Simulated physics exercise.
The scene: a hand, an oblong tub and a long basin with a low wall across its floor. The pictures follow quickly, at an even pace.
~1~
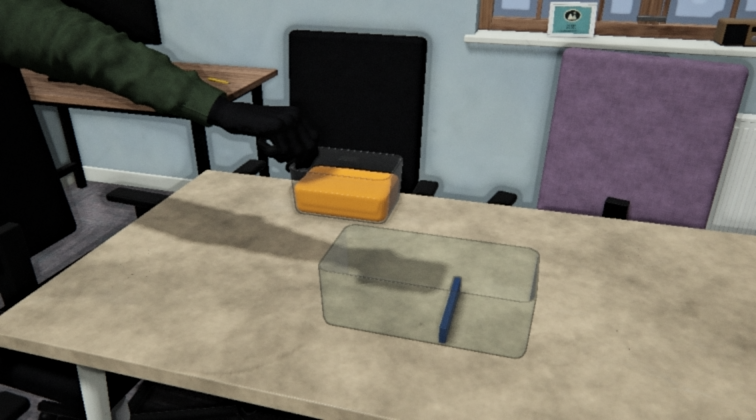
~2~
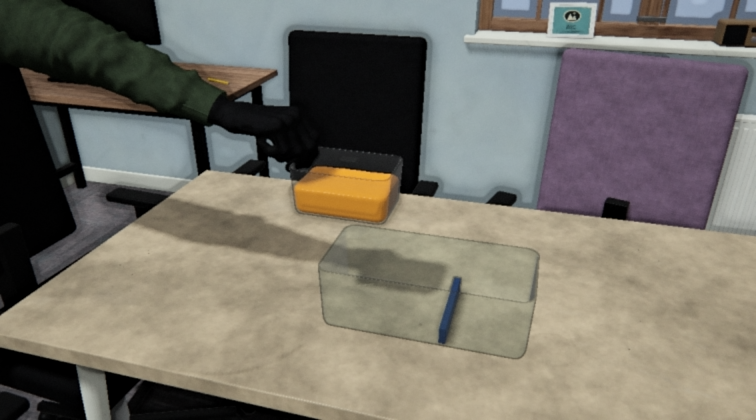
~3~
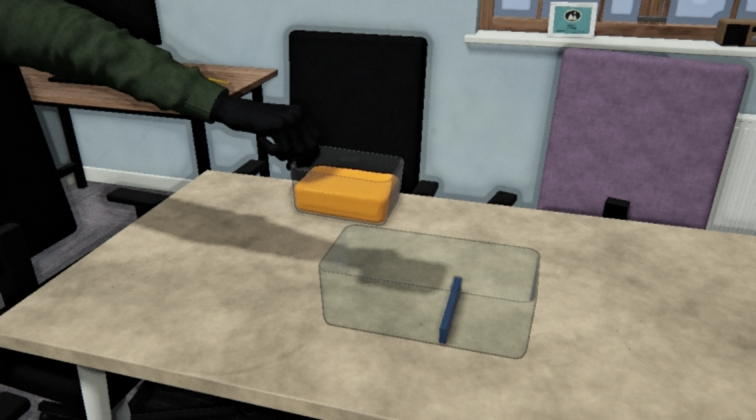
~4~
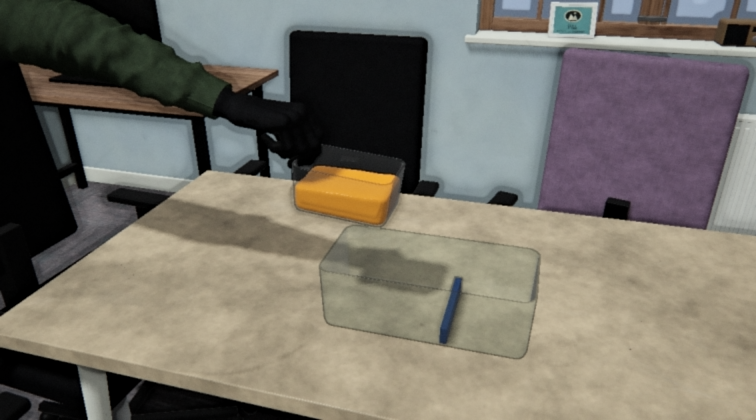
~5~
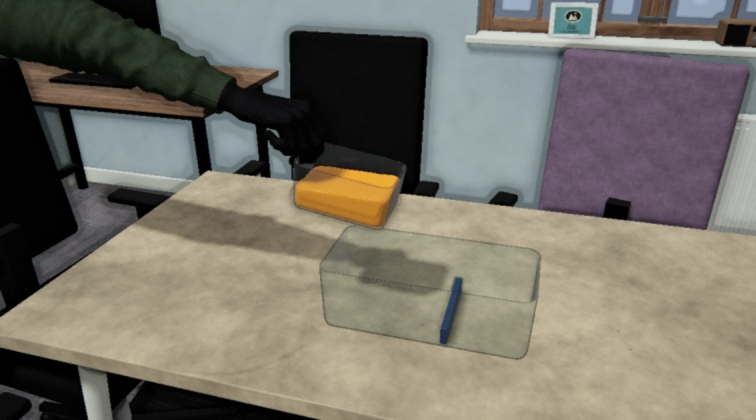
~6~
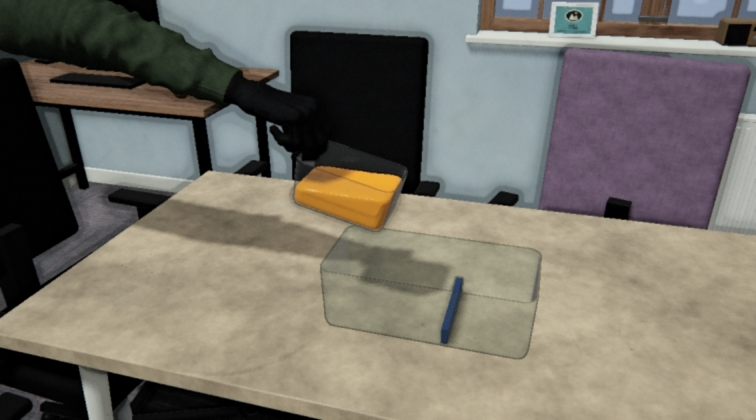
In an office, a black-gloved hand gradually tilting a clear tub of orange juice rightward behind a long, see-through basin on a table.
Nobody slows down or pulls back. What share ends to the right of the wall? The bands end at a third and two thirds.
In the end less than a third is right of the wall.
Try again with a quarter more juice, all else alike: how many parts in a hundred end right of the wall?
Near 15 %.
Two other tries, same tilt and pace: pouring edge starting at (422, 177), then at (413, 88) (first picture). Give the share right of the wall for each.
About 45 and 55 per cent.
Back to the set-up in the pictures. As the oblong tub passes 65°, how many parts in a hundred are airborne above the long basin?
Roughly 30 in a hundred.
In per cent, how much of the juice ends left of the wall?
Some 95 per cent.
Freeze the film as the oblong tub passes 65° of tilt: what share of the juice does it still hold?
Some 50 per cent.
A moment on, the oblong tub is tipped part way and 52 per cent is still to pour, 19 is left of the wall and 0 right of it.
Next, the oblong tub is tipped on its side and 10 per cent is still to pour, 81 is left of the wall and 4 right of it.
Then the oblong tub is tipped right over and 0 per cent is still to pour, 94 is left of the wall and 5 right of it.
Later the oblong tub is tipped right over and 0 per cent is still to pour, 94 is left of the wall and 5 right of it.
Finally, 94 per cent lies left of the wall, 5 right of it and 1 outside.
